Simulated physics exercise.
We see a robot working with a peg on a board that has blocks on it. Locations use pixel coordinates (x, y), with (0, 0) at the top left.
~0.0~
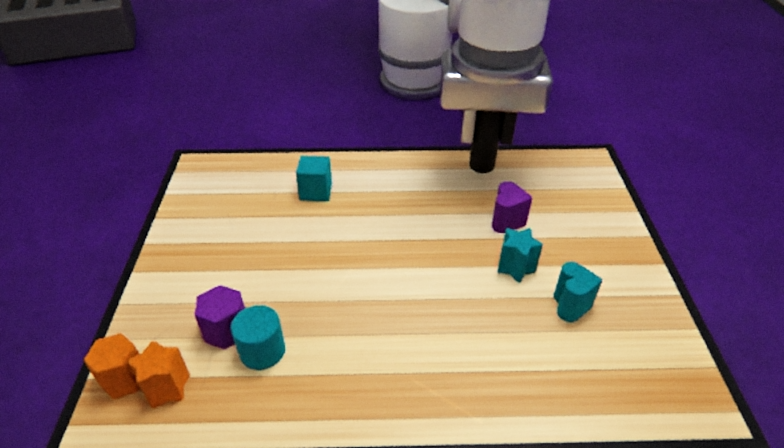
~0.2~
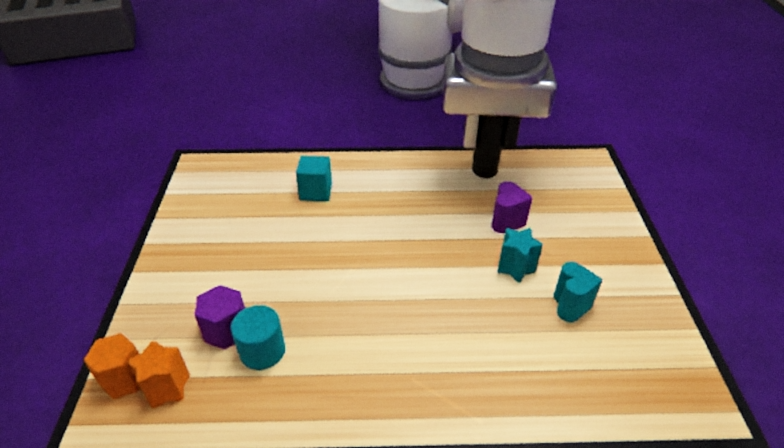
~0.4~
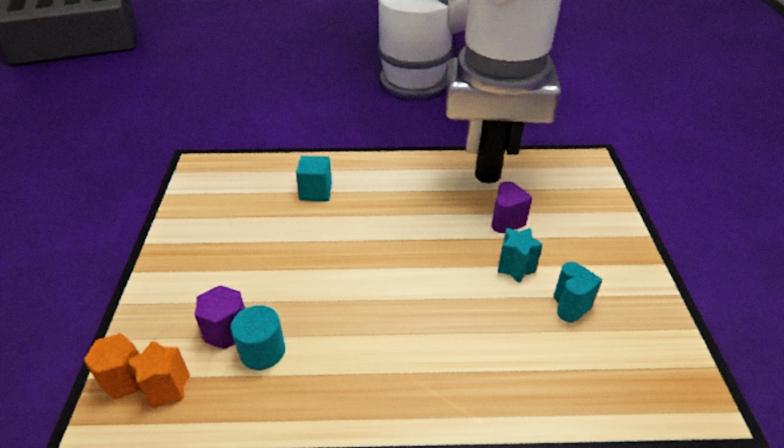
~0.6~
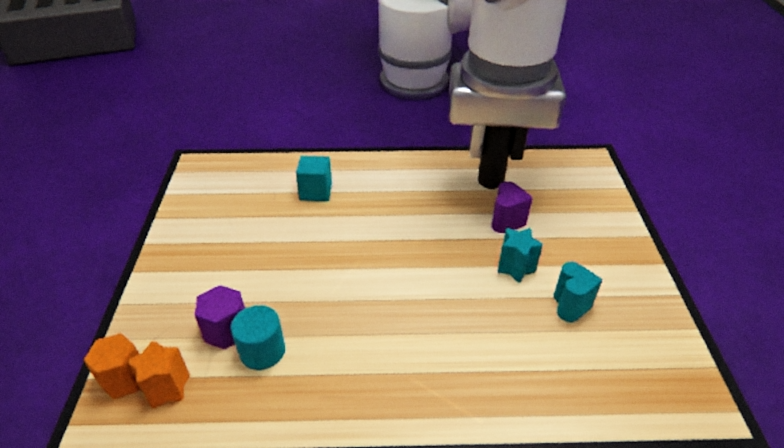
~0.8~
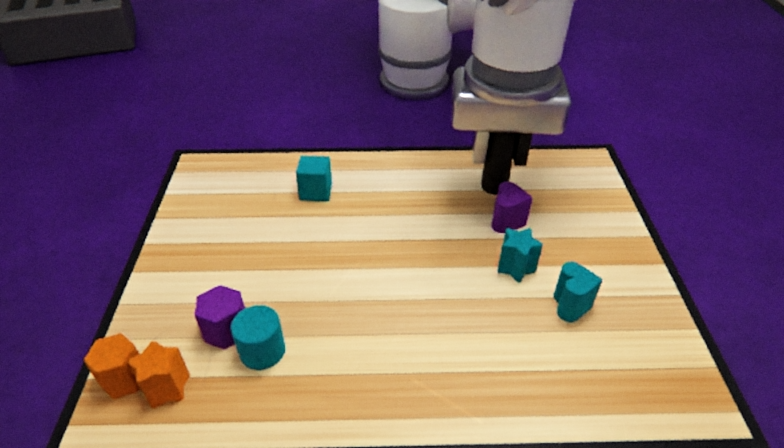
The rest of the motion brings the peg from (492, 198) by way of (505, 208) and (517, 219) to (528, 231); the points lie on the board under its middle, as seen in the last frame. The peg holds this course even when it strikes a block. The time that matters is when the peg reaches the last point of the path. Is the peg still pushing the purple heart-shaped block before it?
Yes, that is how it ends up.
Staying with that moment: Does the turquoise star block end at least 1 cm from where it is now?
Going by the path, yes.
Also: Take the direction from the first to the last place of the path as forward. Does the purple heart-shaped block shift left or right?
It shifts rightward.
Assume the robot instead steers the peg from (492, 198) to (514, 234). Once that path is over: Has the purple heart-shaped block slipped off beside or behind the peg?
I'd say no.
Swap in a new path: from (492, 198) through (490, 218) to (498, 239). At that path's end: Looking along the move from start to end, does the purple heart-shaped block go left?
Yes, that is how it ends up.
What follows on the original path. Halfway along, peg at (514, 203); purple heart-shaped block at (521, 209), turned 25° clockwise.
At the end, peg at (530, 220); purple heart-shaped block at (530, 226), turned 50° clockwise; turquoise star block at (520, 247), turned 25° clockwise.
